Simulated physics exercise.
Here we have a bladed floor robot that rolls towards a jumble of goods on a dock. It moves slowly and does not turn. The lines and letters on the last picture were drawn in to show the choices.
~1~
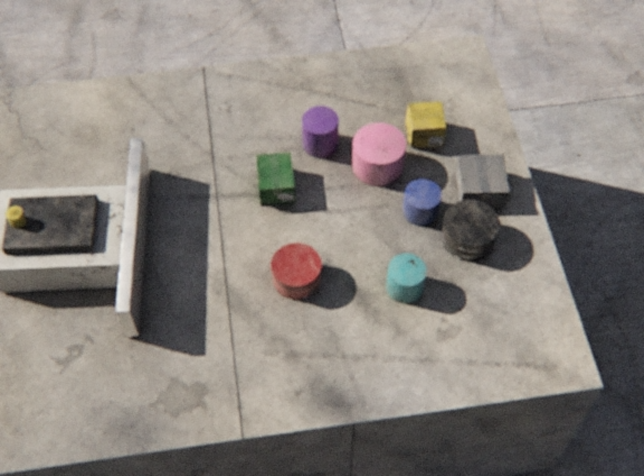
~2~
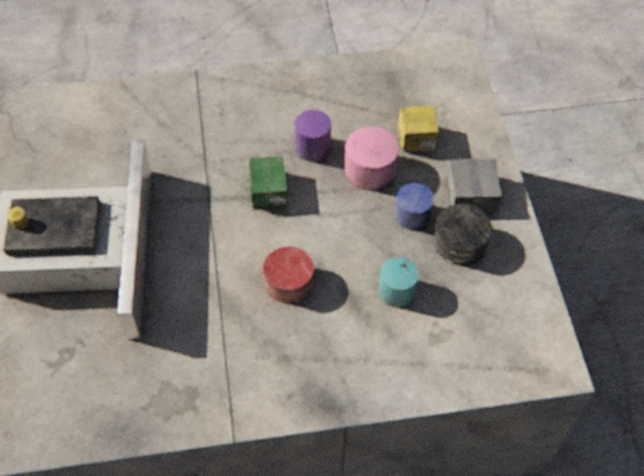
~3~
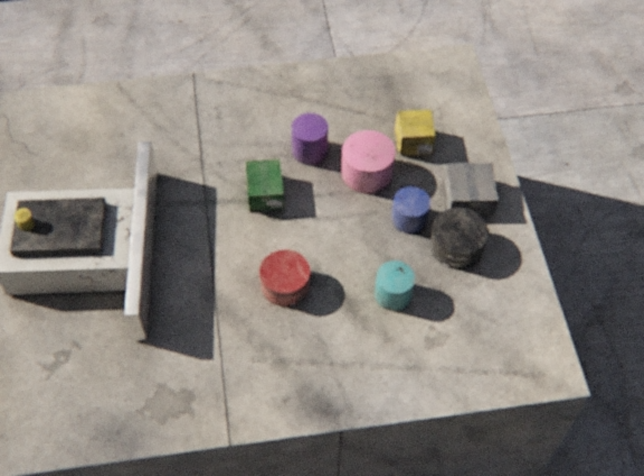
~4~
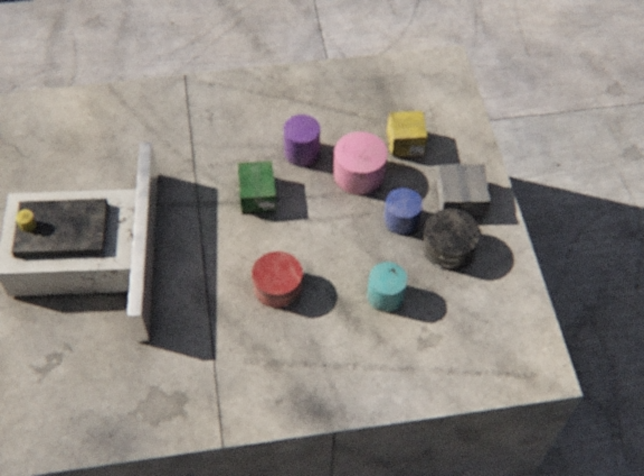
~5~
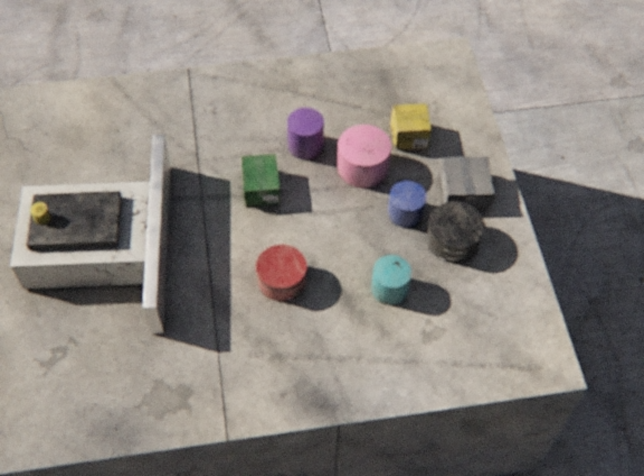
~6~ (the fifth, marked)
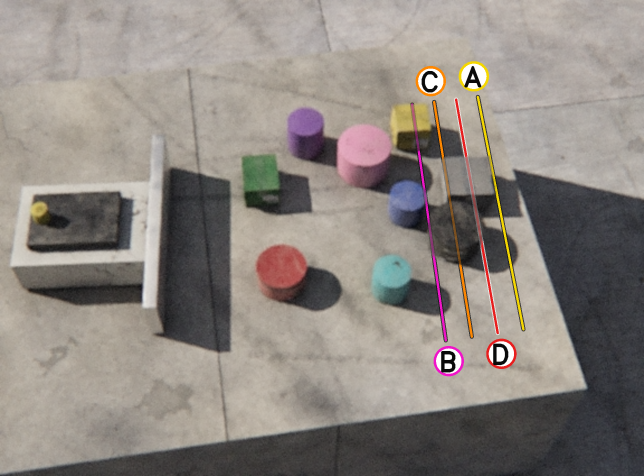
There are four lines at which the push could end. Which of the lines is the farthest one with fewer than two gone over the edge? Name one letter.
Up to line C.
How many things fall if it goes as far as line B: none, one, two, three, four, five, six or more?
By then, none.
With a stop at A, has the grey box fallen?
Yes.
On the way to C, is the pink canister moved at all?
Yes.
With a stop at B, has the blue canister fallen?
By then, no.
On the marked copy, A at (499, 204); B at (428, 213); C at (451, 210); D at (475, 207).
With C. Early on, robot (193, 206); red pail (298, 272); green box (288, 178).
Further on, robot (301, 192); grey box (473, 186); yellow parcel (425, 120).
At the end, robot (382, 183); pink canister (505, 141); grey box (509, 184); none fallen.
As for the rest, A drops three; B is within the limit but short; D drops two.
